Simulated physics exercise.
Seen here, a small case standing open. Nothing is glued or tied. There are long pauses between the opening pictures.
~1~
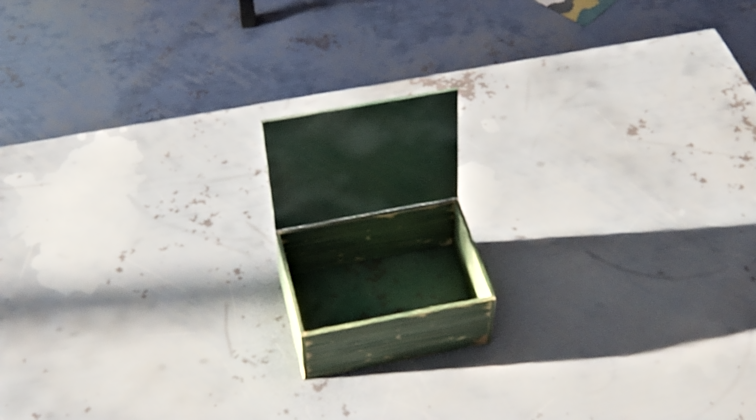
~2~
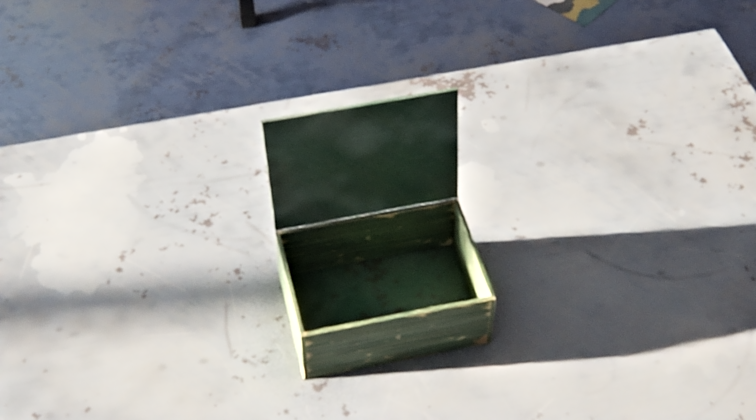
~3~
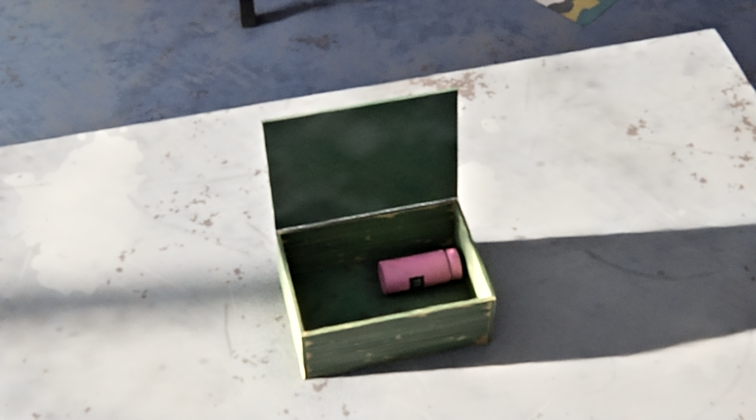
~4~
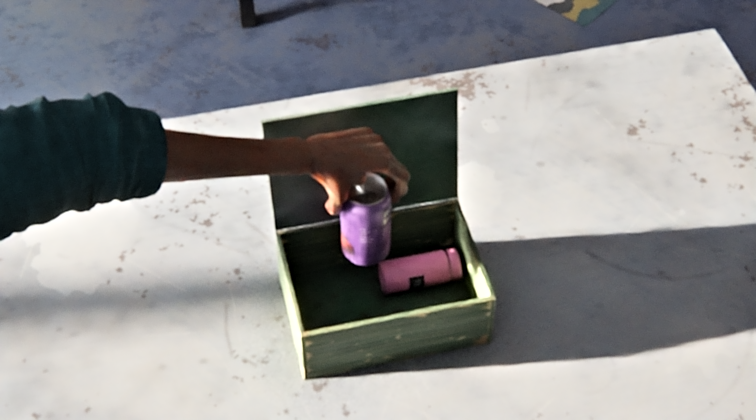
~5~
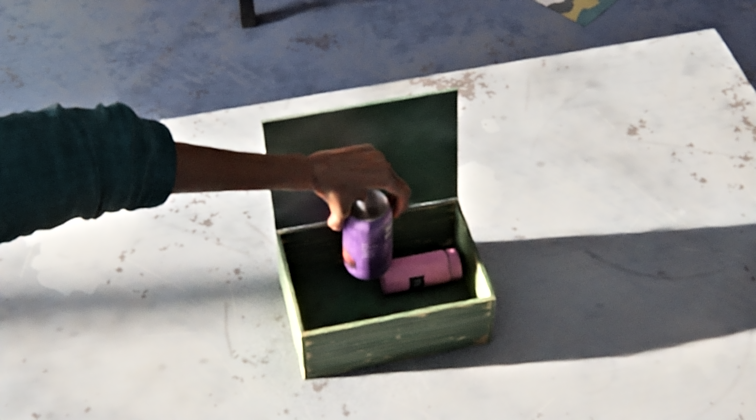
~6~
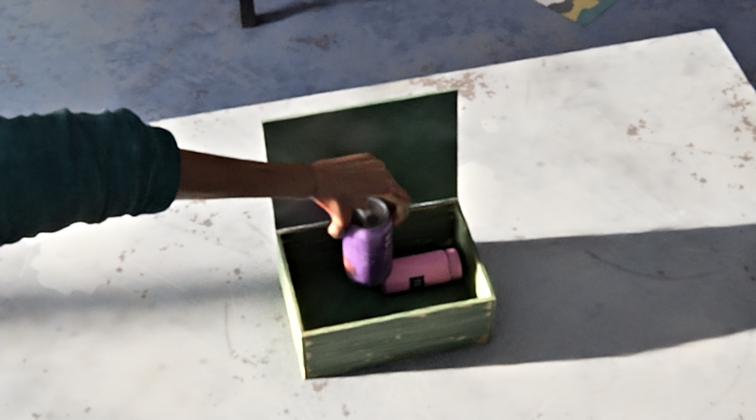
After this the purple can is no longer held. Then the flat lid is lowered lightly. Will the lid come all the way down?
Here the lid sits on the rim.
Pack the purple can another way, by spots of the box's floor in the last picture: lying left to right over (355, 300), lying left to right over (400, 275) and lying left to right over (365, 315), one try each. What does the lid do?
First try: It sits on the rim; second try: It sits on the rim; third try: It sits on the rim.
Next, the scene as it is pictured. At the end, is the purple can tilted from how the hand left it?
The purple can tips.
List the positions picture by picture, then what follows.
In the first frame, the last thing is not in view yet.
In the second frame, the last thing is not in view yet.
In the third frame, the last thing is not in view yet; pink shaker (420, 271).
The fourth frame shows still above its spot; purple can (366, 221); pink shaker (420, 271).
The fifth frame shows still above its spot; purple can (368, 235); pink shaker (420, 271).
The sixth frame shows put in, still held; purple can (368, 244); pink shaker (420, 271).
Then, 0.50 s on from there, purple can on its side near (350, 310); pink shaker shifted a little.
Then, 1.50 s on from there, lid 66° above the rim; purple can on its side near (356, 316); pink shaker shifted a little.
Then, 1.90 s on from there, lid 19° above the rim; purple can on its side near (356, 316); pink shaker shifted a little.
In the end, lid shut; toppled in the box, purple can; pink shaker unmoved. At the end, from the last picture's camera, purple can near (356, 316).
